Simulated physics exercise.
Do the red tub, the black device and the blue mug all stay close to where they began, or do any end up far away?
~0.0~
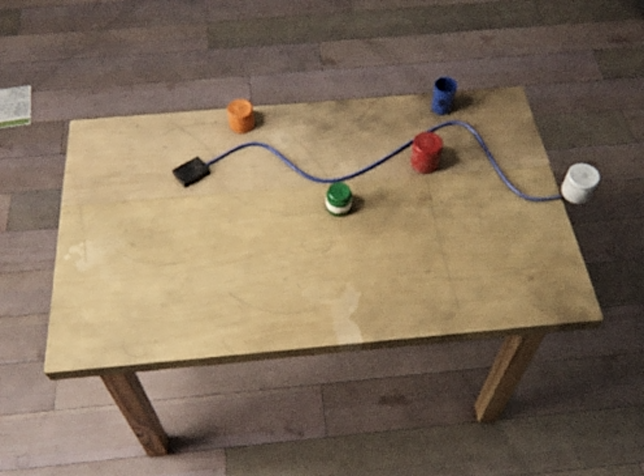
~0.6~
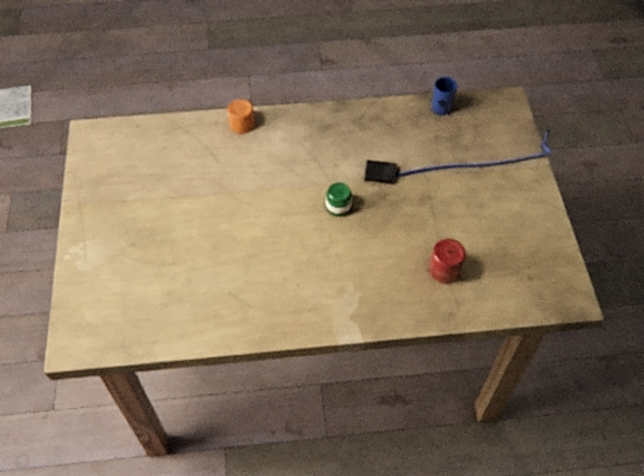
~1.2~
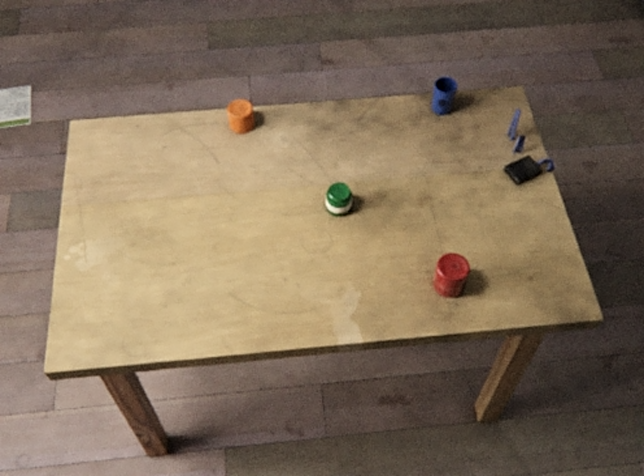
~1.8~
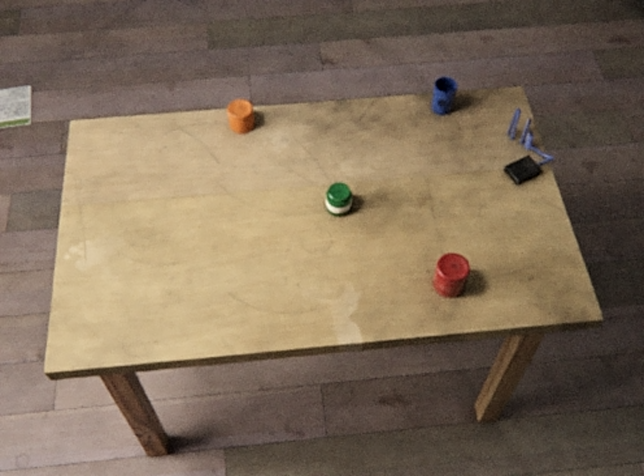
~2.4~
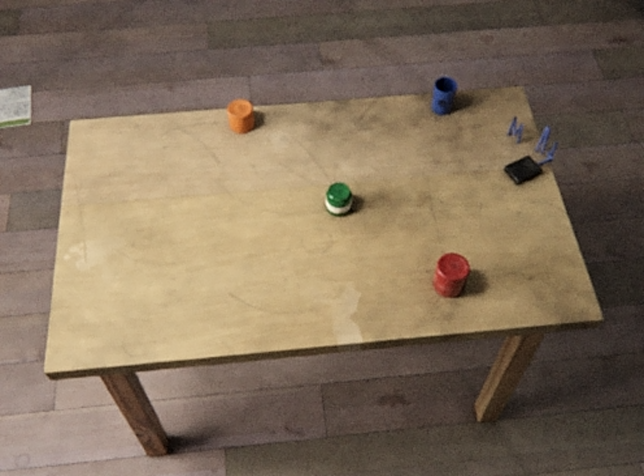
The red tub and the black device both end up far from where they began, the tub toward the front and the device near the right edge. The blue mug stays in its place at the back.
